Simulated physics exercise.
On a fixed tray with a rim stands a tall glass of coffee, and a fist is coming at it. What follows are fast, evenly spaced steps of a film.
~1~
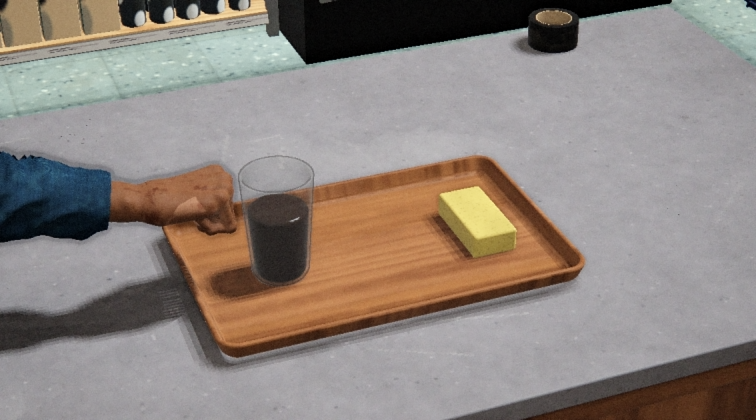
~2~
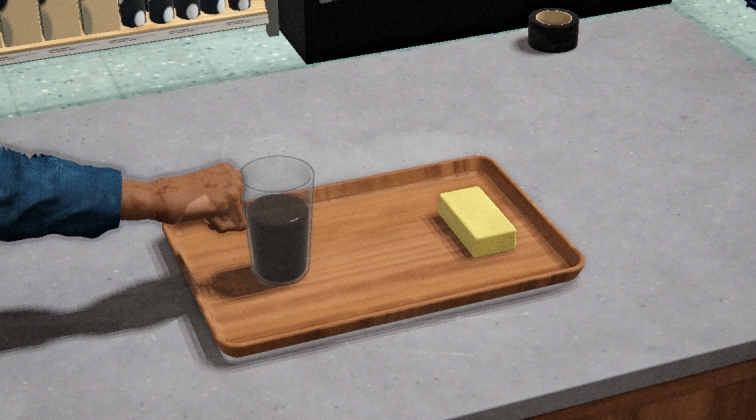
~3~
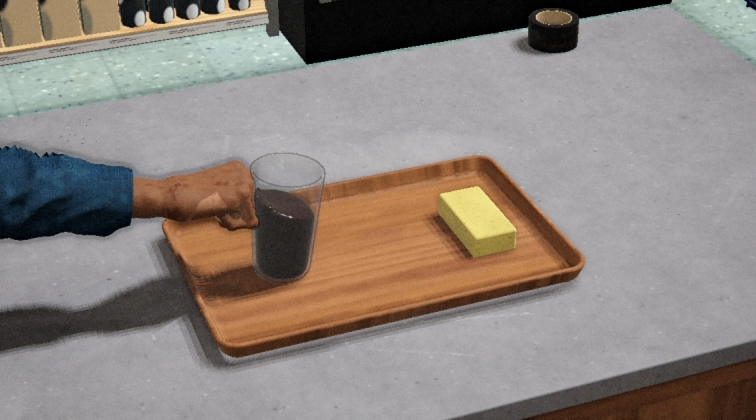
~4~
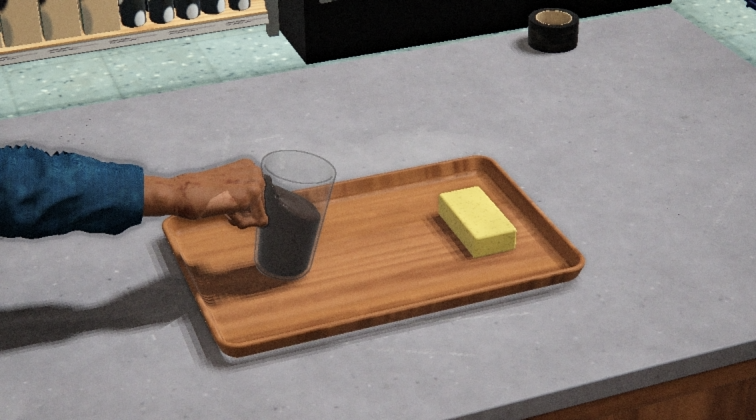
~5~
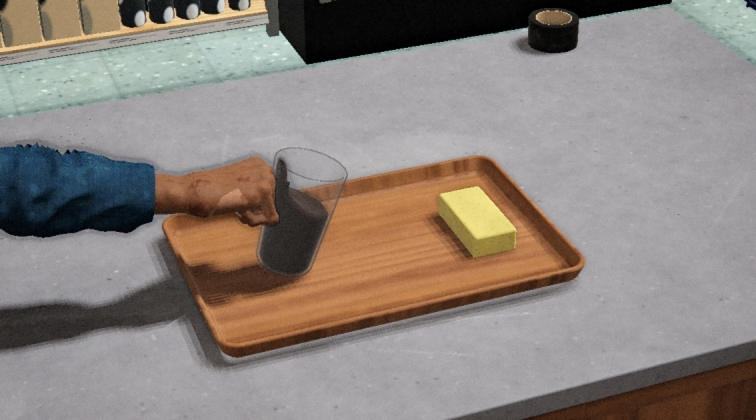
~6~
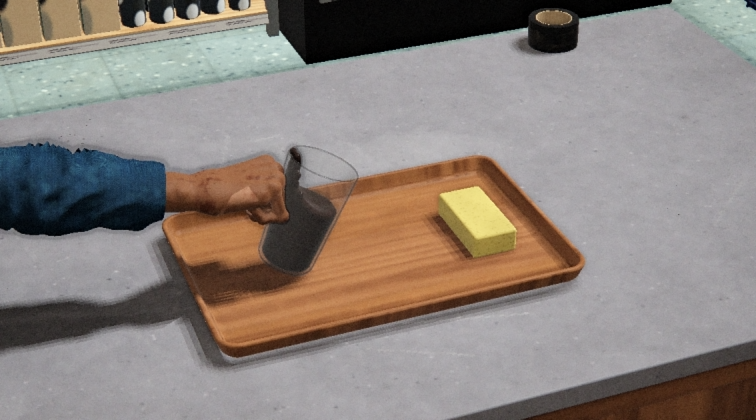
A clear glass of dark coffee stands near the left end of a brown wooden tray on a grey counter, seen from above at an angle. A yellow block sits toward the tray's right, with a black roll of tape behind. A blue-sleeved arm pushes its fist rightward into the glass, which leans steadily rightward as the coffee shifts inside, while the view stays still.
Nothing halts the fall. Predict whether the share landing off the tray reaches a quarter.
Under a quarter lost.
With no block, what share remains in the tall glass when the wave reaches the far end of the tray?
You'd be looking at something near 55 in a hundred.
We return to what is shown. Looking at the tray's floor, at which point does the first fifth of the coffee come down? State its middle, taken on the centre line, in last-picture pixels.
It lands near (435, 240).
A moment on, the tall glass is falling and 100 per cent is in the glass, 0 on the tray and 0 above or beyond its rim.
Next, the tall glass lies on its side and 60 per cent is in the glass, 26 on the tray and 14 above or beyond its rim.
Then the tall glass lies on its side and 30 per cent is in the glass, 48 on the tray and 22 above or beyond its rim.
Later the tall glass lies on its side and 15 per cent is in the glass, 74 on the tray and 11 above or beyond its rim.
In the end 89 per cent is held by tray and glass, 11 is off the tray.
